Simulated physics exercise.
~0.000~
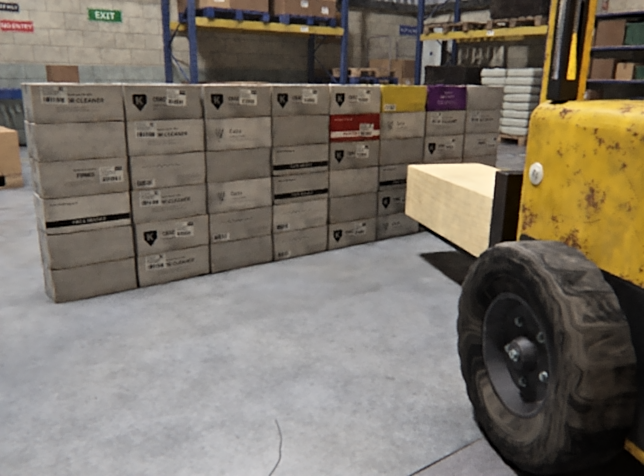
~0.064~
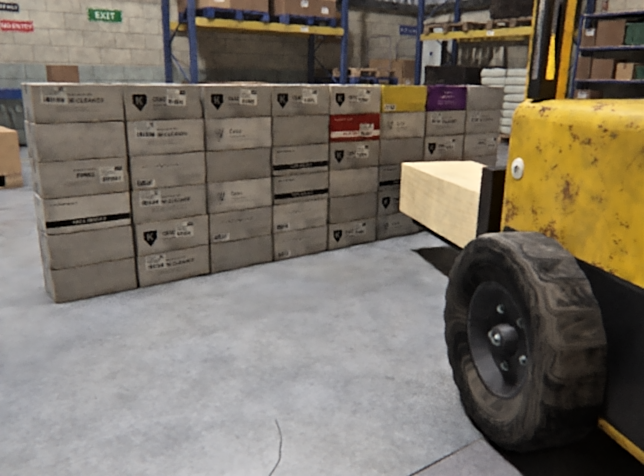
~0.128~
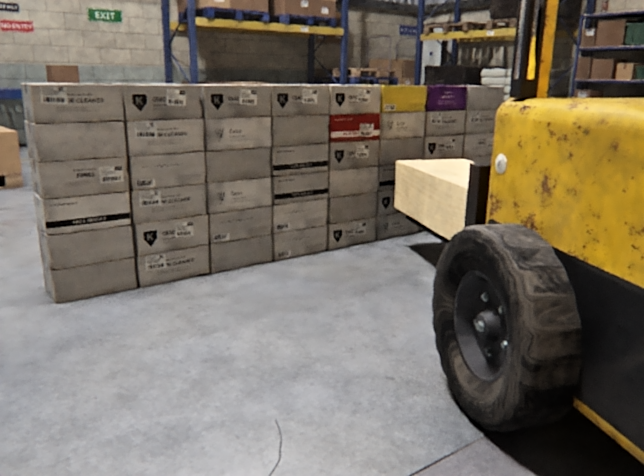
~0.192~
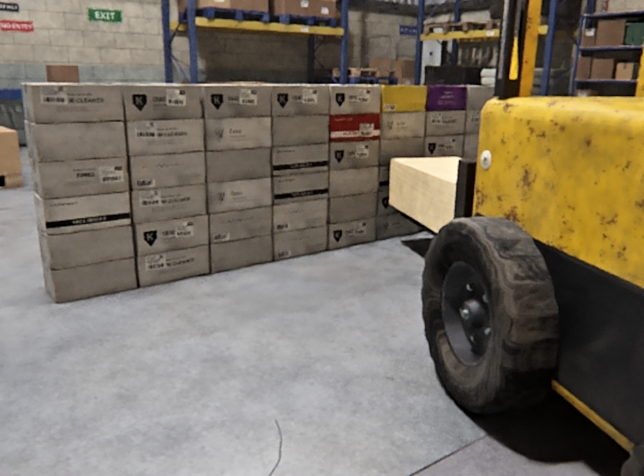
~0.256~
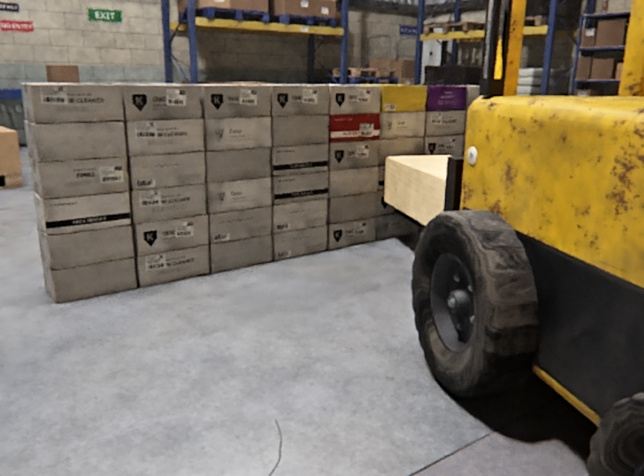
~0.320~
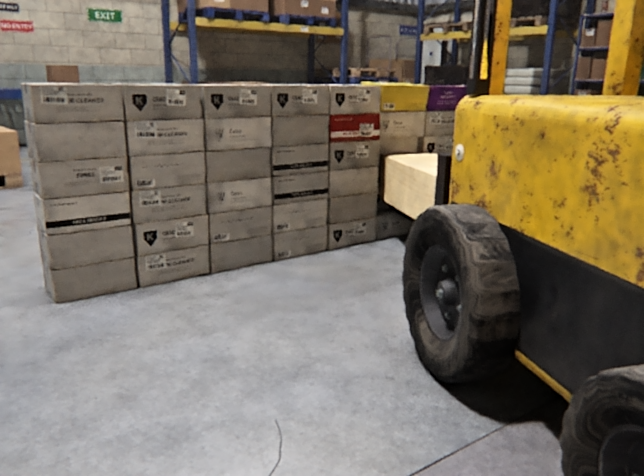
Yellow forklift carrying a pale block rolling away from the camera toward a stacked wall of grey boxes and nudging its right side.
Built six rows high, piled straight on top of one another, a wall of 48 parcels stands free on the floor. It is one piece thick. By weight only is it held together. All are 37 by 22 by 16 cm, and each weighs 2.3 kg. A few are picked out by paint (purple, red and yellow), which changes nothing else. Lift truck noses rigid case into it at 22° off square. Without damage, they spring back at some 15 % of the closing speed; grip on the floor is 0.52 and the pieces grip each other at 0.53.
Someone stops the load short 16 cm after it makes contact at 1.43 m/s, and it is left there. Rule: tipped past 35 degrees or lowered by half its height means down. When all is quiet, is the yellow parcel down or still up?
It drops.
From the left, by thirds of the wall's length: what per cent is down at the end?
Left 0 %, middle 0 %, right 30 %.
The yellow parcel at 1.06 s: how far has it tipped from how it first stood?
30°.
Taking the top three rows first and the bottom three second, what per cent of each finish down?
Top: 10%, bottom: 10%.
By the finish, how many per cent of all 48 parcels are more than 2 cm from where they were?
It comes to 15 percent shifted.
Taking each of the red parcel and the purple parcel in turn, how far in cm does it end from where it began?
Red: 0 cm, purple: 0 cm.
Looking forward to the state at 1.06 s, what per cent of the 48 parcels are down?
By that time it is 10 percent.
After 0.62 s, none of the 48 parcels down, 13 disturbed; yellow parcel leaning 7°; purple parcel shifted 19 mm.
After 1.06 s, 5 of the 48 parcels down; yellow parcel leaning 29°, 20 cm lower; purple parcel shifted 18 mm.
At rest (1.6 s), 5 of the 48 parcels down; yellow parcel 42 cm lower; red parcel unmoved; purple parcel shifted 19 mm. As the last picture would show them, middles, yellow parcel near (351, 159), red parcel near (343, 126).
